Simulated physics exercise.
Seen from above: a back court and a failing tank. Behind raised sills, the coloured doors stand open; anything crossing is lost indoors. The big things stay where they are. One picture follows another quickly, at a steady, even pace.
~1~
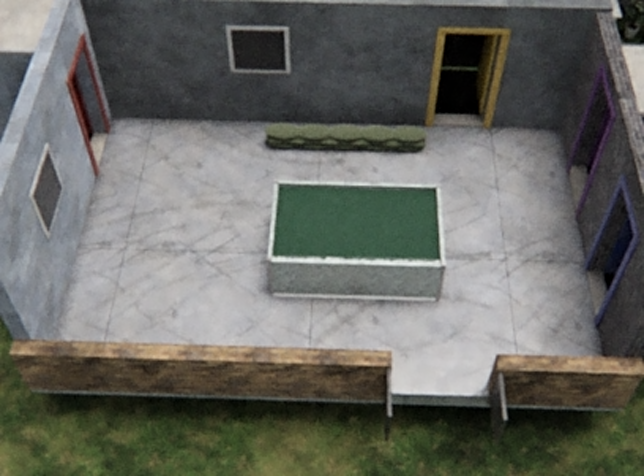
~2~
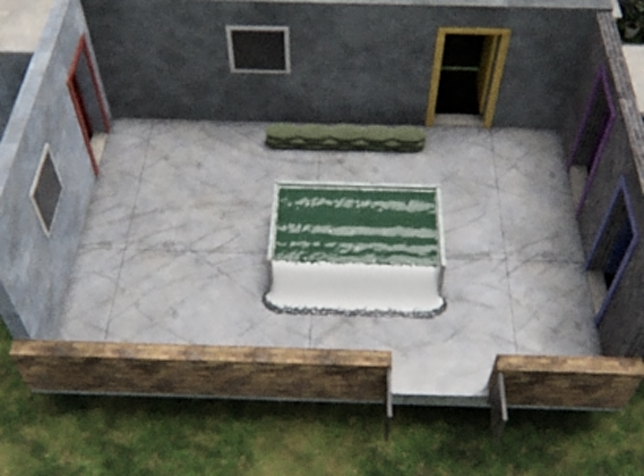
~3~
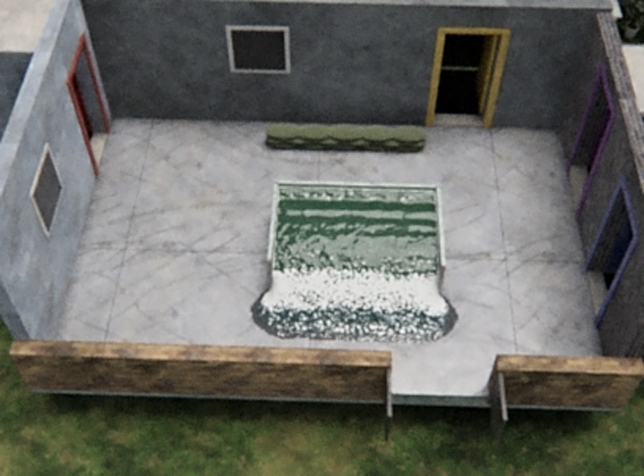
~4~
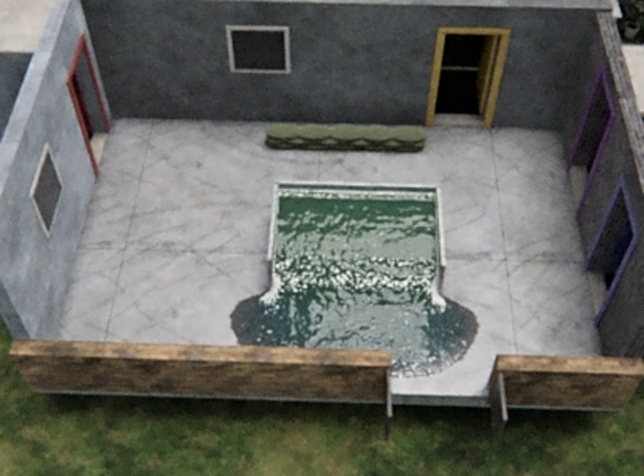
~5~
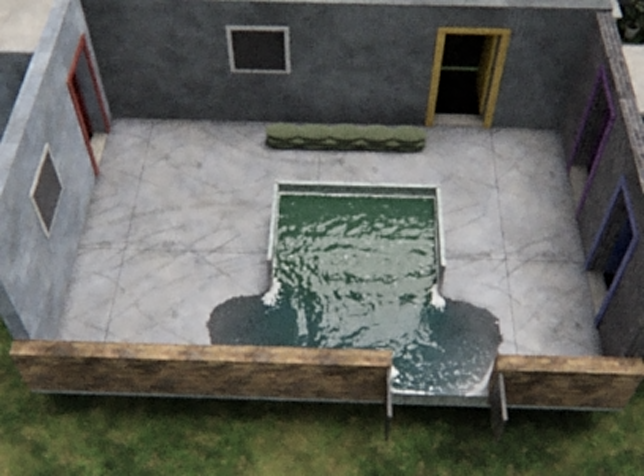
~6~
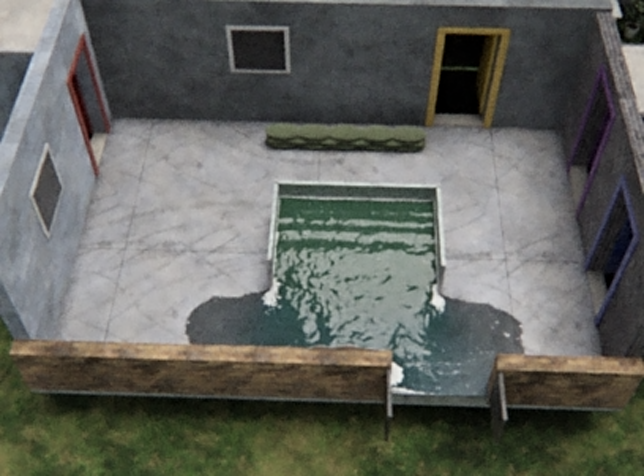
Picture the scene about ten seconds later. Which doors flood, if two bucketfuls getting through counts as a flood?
The red door floods; the yellow door does not flood; the blue door floods; the purple door does not flood.
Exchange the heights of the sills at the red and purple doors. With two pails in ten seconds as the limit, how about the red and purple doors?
Result, one by one - red: Short of the limit; purple: Short of the limit.
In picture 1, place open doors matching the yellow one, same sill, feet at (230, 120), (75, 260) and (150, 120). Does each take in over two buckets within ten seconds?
Result, in listed order - doesn't reach the limit, gets past the limit, gets past the limit.
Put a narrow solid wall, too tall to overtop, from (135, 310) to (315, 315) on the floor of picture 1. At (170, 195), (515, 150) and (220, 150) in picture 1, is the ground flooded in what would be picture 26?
Results in order: Bone-dry / bone-dry / bone-dry.
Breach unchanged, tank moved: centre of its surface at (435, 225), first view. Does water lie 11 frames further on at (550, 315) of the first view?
My call for that spot: Swamped.
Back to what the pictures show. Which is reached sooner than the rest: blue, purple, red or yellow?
The answer here is the door marked blue.
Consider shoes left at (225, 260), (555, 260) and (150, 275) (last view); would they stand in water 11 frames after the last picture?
In turn, the points end up high and dry, high and dry and soaked.
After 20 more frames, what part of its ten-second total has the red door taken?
Close to 0 %.
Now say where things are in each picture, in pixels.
The tank at (357, 225) is whole and still, in the first frame.
The front is at (267, 296), out from the gap at (355, 284), in the second frame.
Water pours out at (355, 285) and has run to (258, 312), in the third frame.
Water pours out at (355, 286) and has run to (243, 336), in the fourth frame.
Water pours out at (355, 287) and has run to a hidden place, in the fifth frame.
The front is at a hidden place, out from the gap at (355, 287), in the sixth frame.
A moment on, water covers 20 % of the floor; the red door not reached, the yellow door not reached, the blue door not reached, the purple door not reached.
Next, water covers 30 % of the floor; the red door not reached, the yellow door not reached, the blue door not reached, the purple door not reached.
Then, water covers 50 % of the floor; the red door wet at the sill, nothing in, the yellow door not reached, the blue door under two buckets in, the purple door not reached.
Later, water covers 80 % of the floor; the red door under two buckets in, the yellow door wet at the sill, nothing in, the blue door over two buckets in, the purple door wet at the sill, nothing in.
In the end, water covers 95 % of the floor; the red door over two buckets in, the yellow door under two buckets in, the blue door over two buckets in, the purple door wet at the sill, nothing in.
